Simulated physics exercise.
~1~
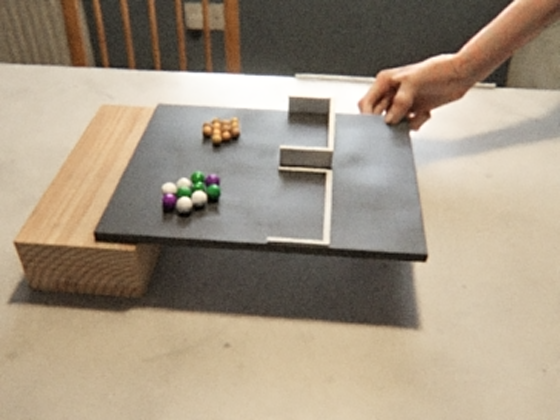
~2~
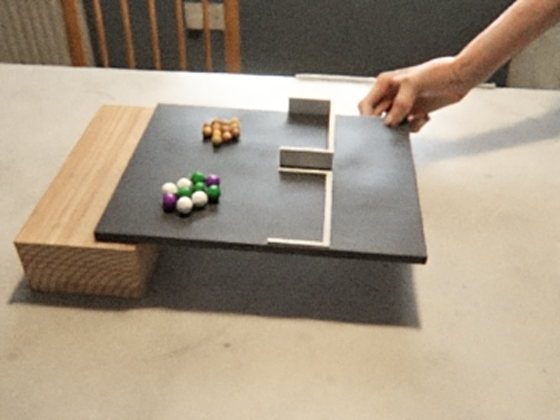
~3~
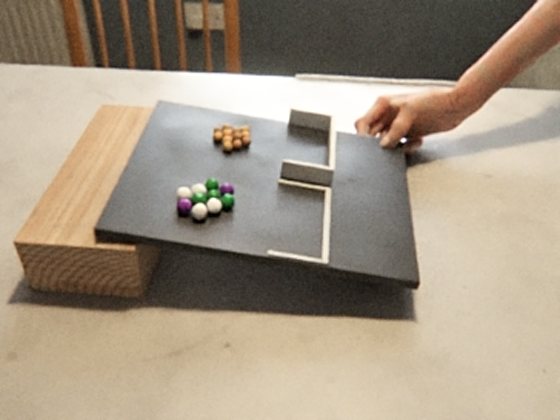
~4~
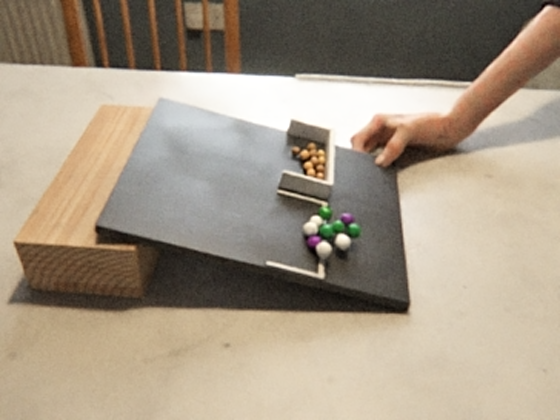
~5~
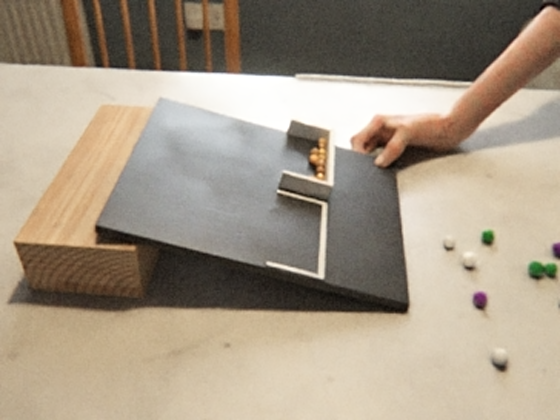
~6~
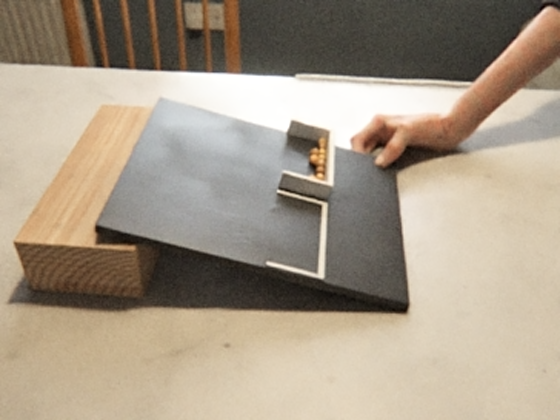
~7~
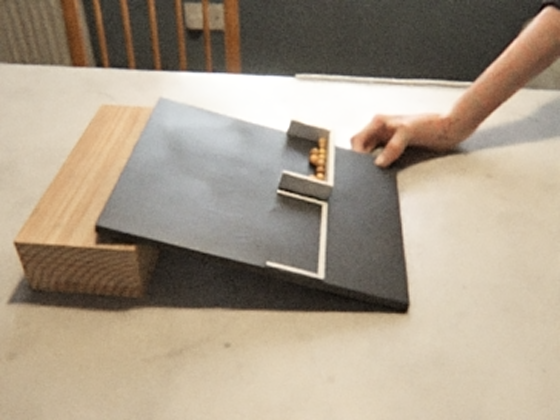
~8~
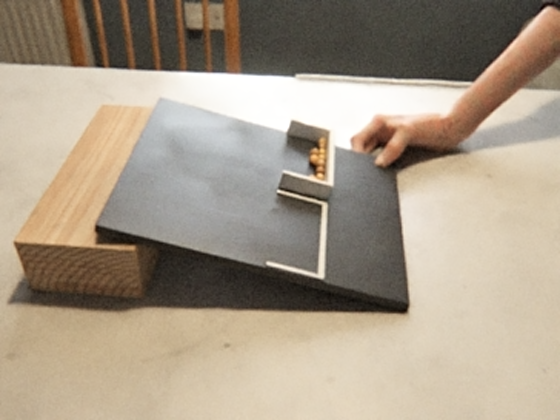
In this clip, a hand lowers the right end of a dark board propped on a wooden block, and two clusters of small balls roll toward pale barriers. The multicoloured balls pass theirs and scatter off the board out of view, while the orange-brown ones stay held behind theirs.
